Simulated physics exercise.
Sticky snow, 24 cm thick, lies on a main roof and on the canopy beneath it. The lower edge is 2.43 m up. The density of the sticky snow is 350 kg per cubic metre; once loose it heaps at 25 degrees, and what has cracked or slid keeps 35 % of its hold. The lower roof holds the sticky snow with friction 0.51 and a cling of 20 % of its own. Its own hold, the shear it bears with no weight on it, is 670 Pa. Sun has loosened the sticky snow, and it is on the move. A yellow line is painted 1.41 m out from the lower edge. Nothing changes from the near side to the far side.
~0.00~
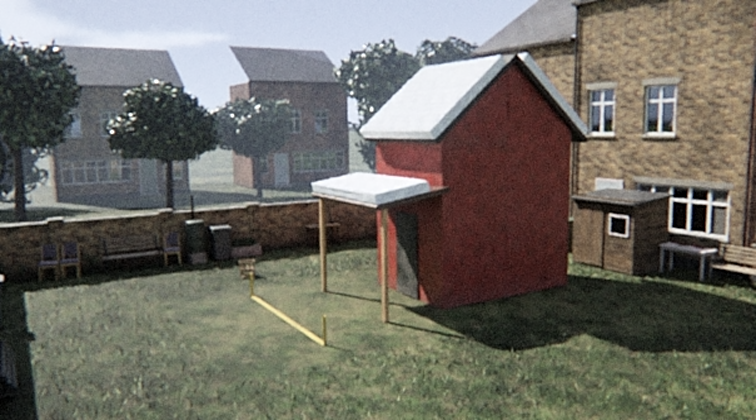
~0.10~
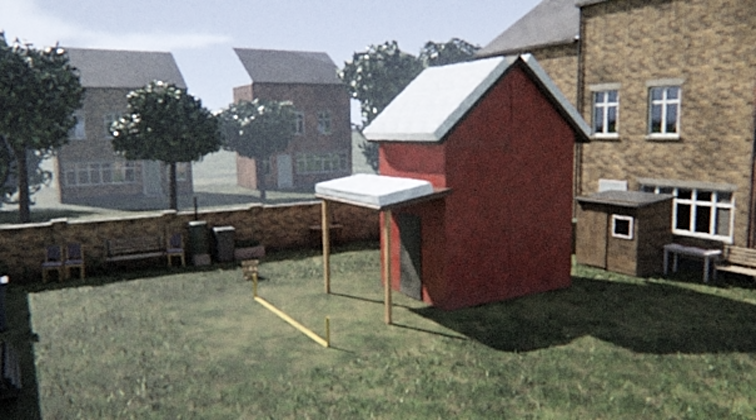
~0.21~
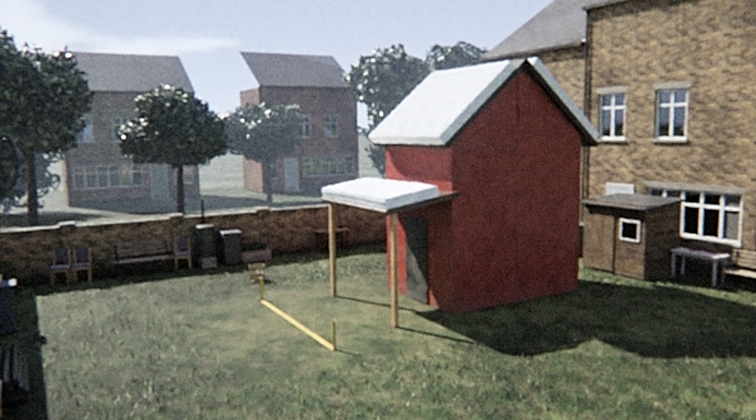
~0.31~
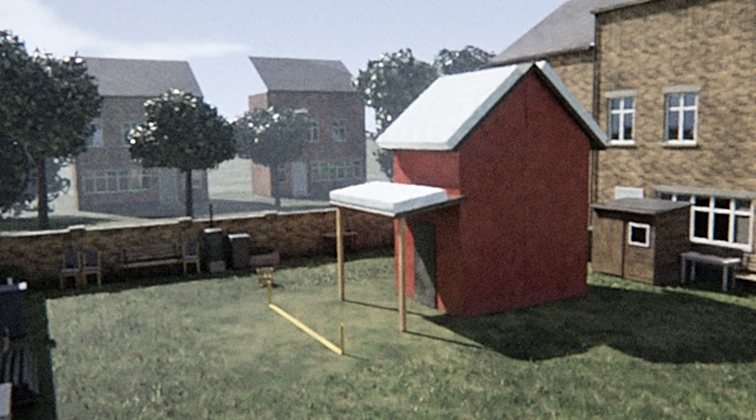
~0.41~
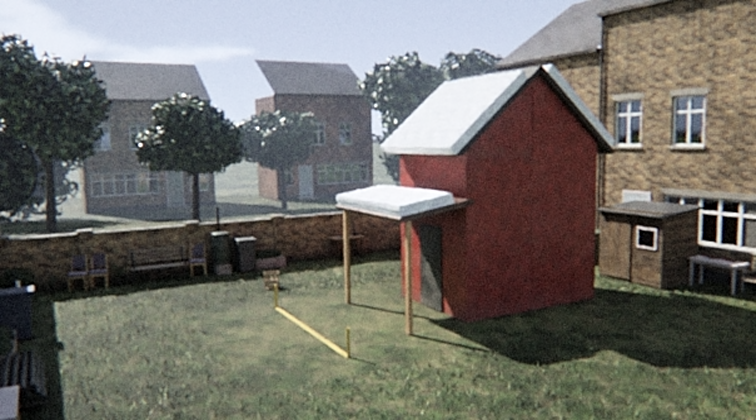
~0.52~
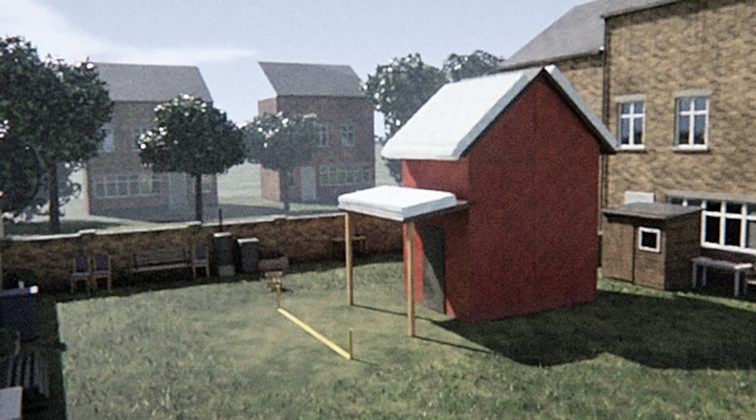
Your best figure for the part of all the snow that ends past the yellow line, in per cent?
About 1 %.
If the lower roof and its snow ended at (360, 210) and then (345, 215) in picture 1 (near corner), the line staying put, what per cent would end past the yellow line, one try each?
In turn about 0 %, 0 %.
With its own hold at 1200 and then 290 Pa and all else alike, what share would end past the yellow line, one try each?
In that order: 0 %, 20 %.
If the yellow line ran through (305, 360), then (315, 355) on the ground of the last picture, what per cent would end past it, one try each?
In that order: 0 %, 0 %.
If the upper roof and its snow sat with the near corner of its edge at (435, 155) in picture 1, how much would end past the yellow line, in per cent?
It would be near 0 %.
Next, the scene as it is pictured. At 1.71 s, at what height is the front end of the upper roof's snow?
Roughly 2.8 m.
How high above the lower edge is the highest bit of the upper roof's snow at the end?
Some 0.8 m.
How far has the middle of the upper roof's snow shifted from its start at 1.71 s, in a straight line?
Roughly 2.0 m.
After 1.06 s, none is below the lower edge and 0 % is past the line.
After 1.71 s, none is below the lower edge and 0 % is past the line.
After 2.35 s, none is below the lower edge and 0 % is past the line.
After 3.00 s, 26 % is below the lower edge and 1 % is past the line.
After 4.60 s, at the end, 34 % is below the lower edge and 1 % is past the line.
